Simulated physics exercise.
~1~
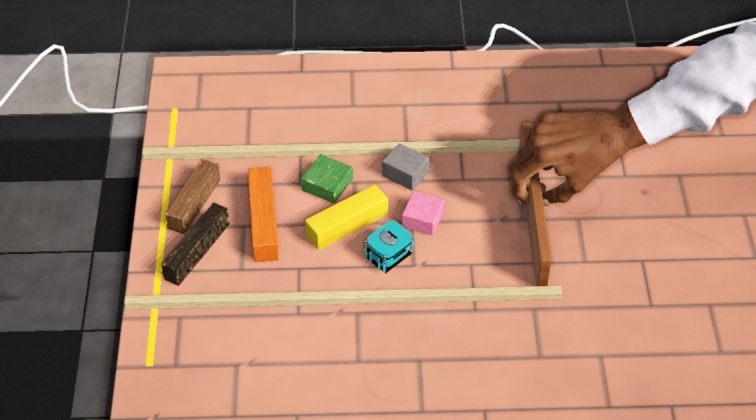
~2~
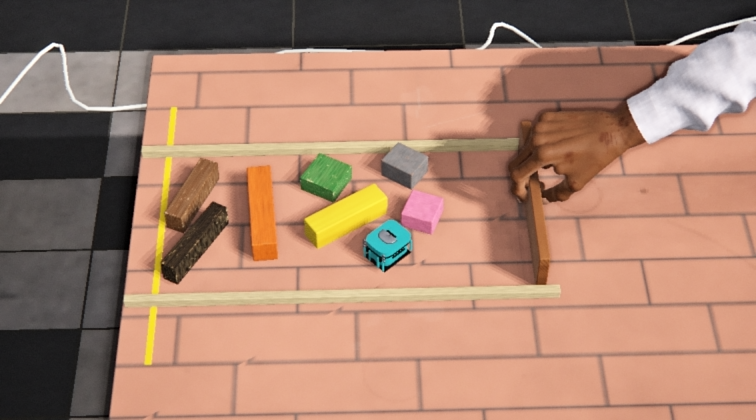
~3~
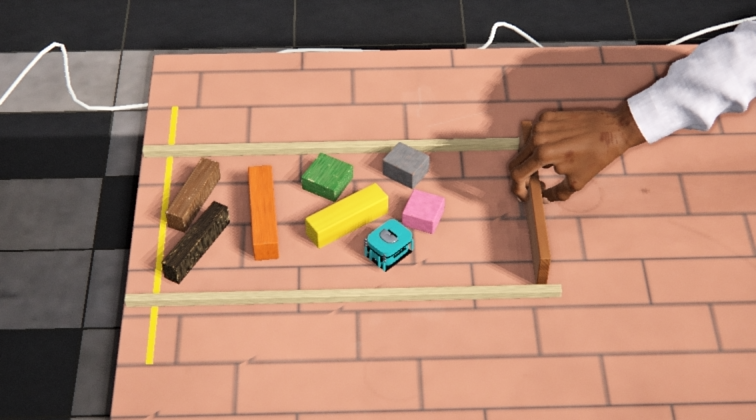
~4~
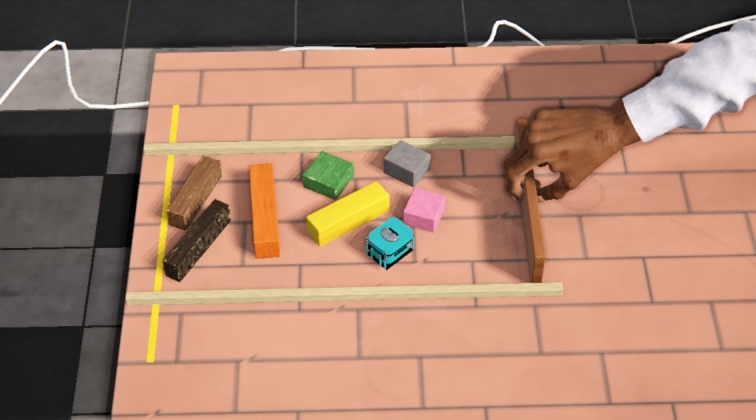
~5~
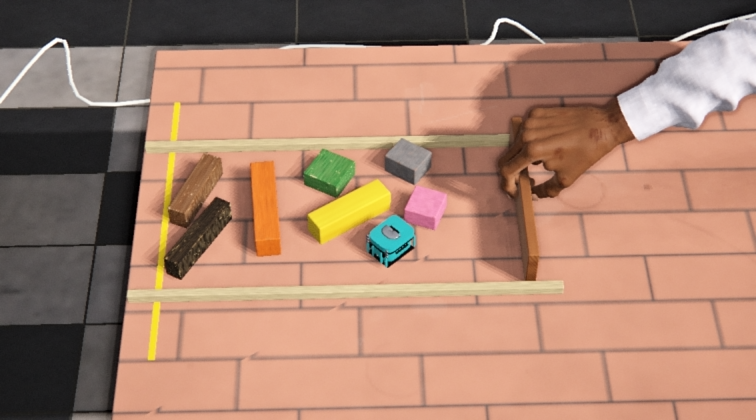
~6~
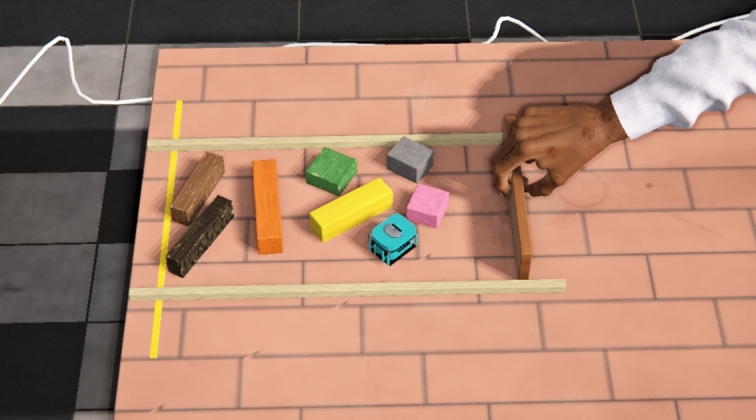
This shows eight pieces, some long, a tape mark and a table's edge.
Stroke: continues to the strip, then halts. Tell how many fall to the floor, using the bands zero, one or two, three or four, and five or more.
The push is going to knock off more than four.
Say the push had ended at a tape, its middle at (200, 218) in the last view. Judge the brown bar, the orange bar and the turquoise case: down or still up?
OK, so the brown bar comes off, the orange bar comes off, and the turquoise case? It stays where it is.
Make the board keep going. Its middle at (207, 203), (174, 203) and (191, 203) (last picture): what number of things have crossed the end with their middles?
In order: 3, 5, 4.
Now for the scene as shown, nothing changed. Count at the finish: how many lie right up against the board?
I count 3 of them.
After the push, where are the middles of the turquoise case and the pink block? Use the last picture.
Same order as the question: First (147, 255), second (150, 214).
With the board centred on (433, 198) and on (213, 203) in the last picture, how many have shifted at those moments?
First 2, then 8.
Soon after, none off yet; brown bar at rest near (198, 189); black bar at rest near (201, 236); orange bar at rest near (268, 206).
After that, none off yet; brown bar moving near (187, 188); black bar displaced a little near (187, 241); orange bar displaced a little near (227, 210).
And then, one off so far; brown bar on its way down near (110, 282); black bar displaced about its own width near (125, 250); orange bar displaced about its own width near (141, 218).
In the end, the number that fall off is five or more; gone, yellow stick, green block, orange bar, black bar and brown bar.
